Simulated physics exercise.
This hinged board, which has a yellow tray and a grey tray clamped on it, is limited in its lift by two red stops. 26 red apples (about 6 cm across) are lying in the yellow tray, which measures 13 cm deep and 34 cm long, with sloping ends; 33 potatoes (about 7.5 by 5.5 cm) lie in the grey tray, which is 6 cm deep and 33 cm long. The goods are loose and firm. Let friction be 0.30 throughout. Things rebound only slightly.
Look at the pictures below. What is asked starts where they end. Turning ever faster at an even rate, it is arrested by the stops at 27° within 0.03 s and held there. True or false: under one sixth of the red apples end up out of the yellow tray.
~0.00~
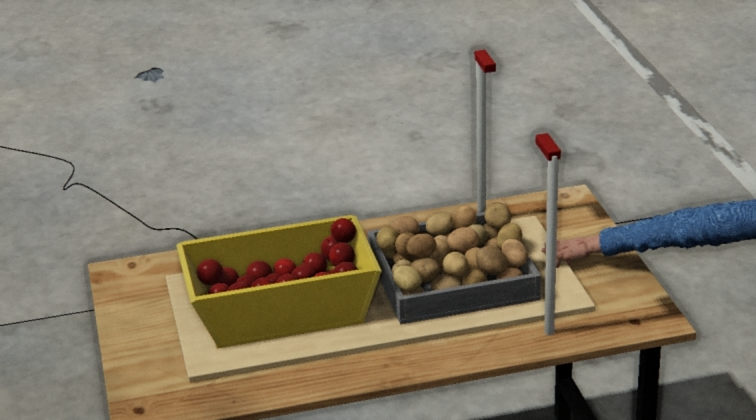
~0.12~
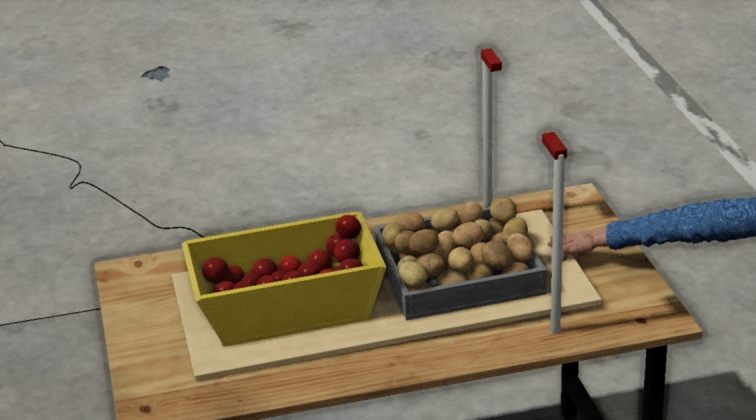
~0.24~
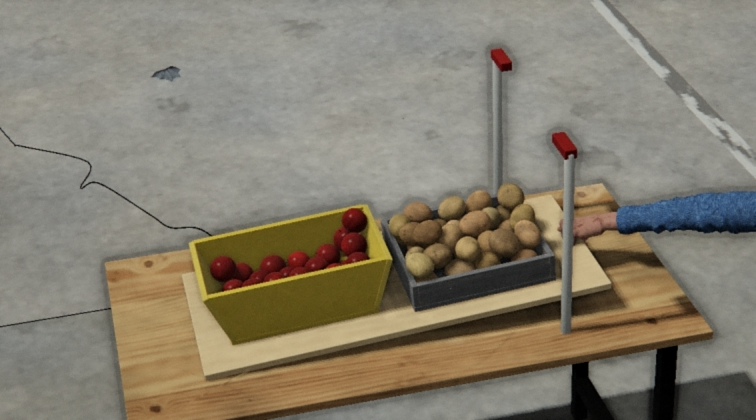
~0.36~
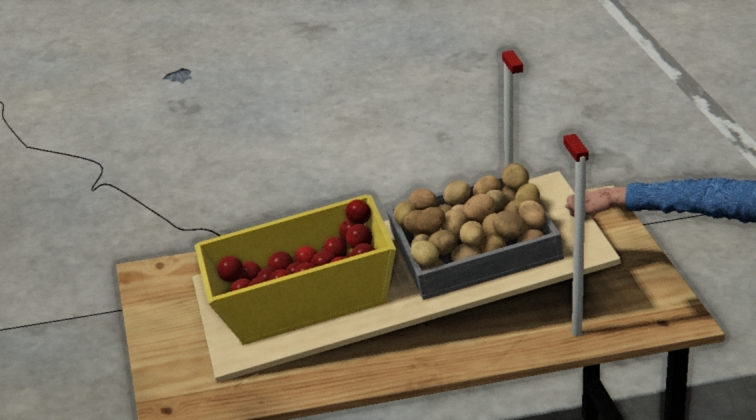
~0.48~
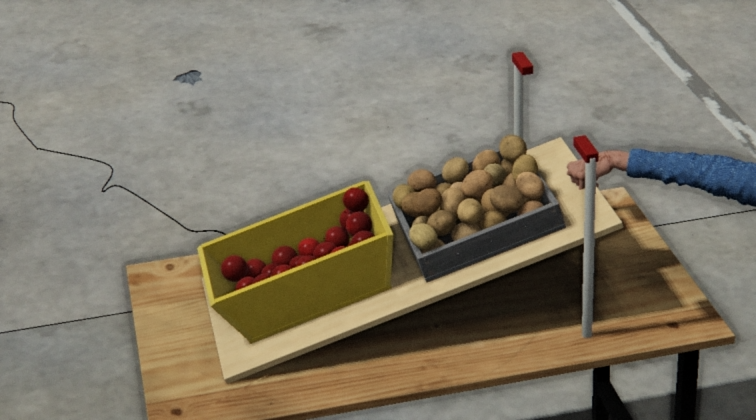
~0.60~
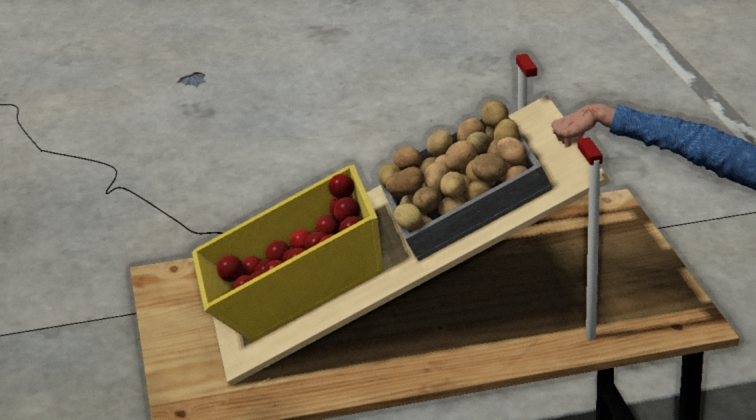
True.
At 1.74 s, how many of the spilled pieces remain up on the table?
I'd guess near 10.
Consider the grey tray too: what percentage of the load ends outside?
For the grey tray, 35 percent.
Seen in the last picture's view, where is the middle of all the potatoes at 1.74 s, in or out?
Centre approx. at (401, 183).
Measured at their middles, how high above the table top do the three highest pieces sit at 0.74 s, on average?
Mean height: Some 52 cm.
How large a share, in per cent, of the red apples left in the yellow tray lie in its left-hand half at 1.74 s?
Close to 60 in every hundred.
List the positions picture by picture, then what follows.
In the first frame (places track the rim corner closest to us here), yellow tray (196, 299); grey tray (404, 297); tipped 0°; all still inside.
The second frame shows yellow tray (201, 297); grey tray (409, 293); tipped 1°.
The third frame shows yellow tray (207, 297); grey tray (417, 284); tipped 4°.
The fourth frame shows yellow tray (213, 299); grey tray (423, 273); tipped 8°.
The fifth frame shows yellow tray (214, 301); grey tray (423, 255); tipped 15°.
The sixth frame shows yellow tray (208, 305); grey tray (410, 235); tipped 23°; all still inside.
After 0.64 s, it hits the stops.
After 0.74 s, tilt 27°; the yellow tray has all 26 and the grey tray is down by 2 of 33.
After 0.88 s, tilt 27°; the yellow tray has all 26 and the grey tray is down by 3 of 33.
After 1.14 s, tilt 27°; the yellow tray has all 26 and the grey tray is down by 6 of 33.
Final count (at 1.74 s), the yellow tray has all 26 and the grey tray is down by 12 of 33. Asked share, 0 of 26, 0 per cent.
